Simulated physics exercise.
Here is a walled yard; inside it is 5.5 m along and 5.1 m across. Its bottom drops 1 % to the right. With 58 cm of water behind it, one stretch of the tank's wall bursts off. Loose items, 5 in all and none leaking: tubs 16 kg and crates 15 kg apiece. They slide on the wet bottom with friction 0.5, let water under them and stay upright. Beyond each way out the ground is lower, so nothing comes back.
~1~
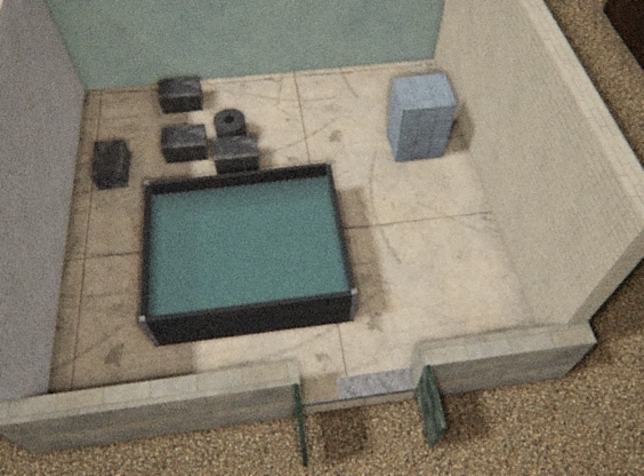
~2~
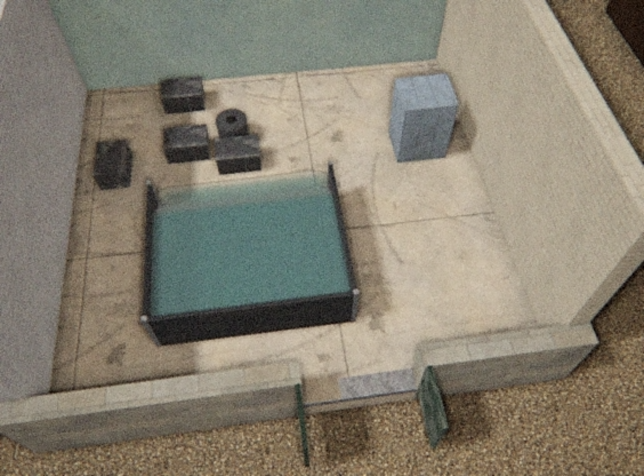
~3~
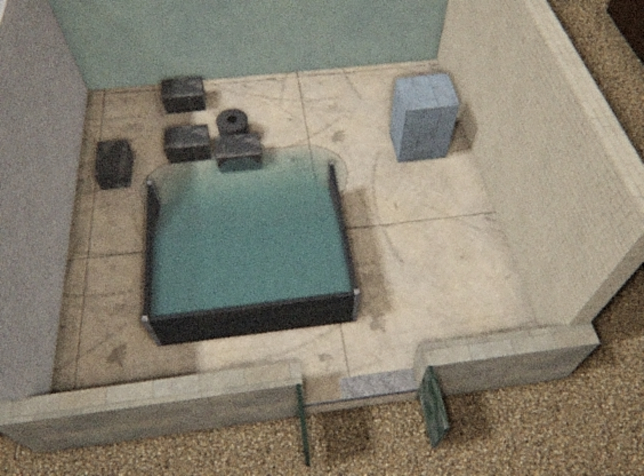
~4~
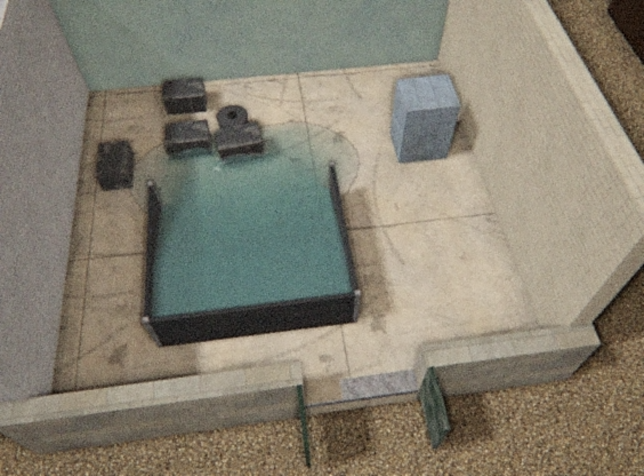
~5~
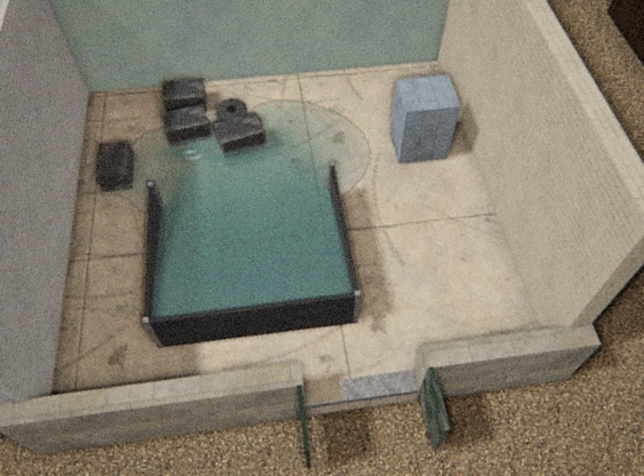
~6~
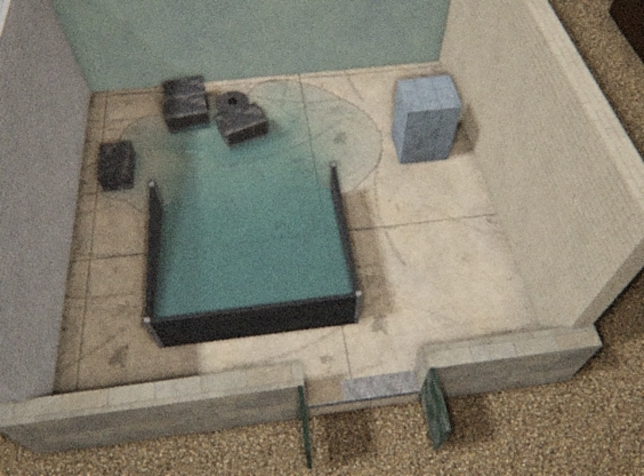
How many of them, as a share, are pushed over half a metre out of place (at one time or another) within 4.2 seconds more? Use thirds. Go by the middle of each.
Share: Two thirds or more.
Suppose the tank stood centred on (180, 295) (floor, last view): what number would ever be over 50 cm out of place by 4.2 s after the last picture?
In that case 5 of them.
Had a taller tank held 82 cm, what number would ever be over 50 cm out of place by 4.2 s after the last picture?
In that case 5 of them.
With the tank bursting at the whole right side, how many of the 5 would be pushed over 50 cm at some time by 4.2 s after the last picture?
Then 0.
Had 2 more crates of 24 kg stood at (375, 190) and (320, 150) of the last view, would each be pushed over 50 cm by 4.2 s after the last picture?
In that order: Under, past it.
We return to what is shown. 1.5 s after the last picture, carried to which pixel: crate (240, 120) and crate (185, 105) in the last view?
Around (309, 71) and (150, 90).
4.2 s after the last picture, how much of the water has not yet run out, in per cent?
About 100 per cent.
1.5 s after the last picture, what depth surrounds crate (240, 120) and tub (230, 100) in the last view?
About 24 and 34 cm.
Then, 0.4 s after the last picture 3 of 5 are over 50 cm from their spots; 1 afloat.
Then, 1.5 s after the last picture 4 of 5 are over 50 cm from their spots; 4 afloat.
Then, 2.8 s after the last picture 5 of 5 are over 50 cm from their spots; 4 afloat.
Then, 4.2 s after the last picture 5 of 5 are over 50 cm from their spots, and 5 have been at some point; 5 afloat.
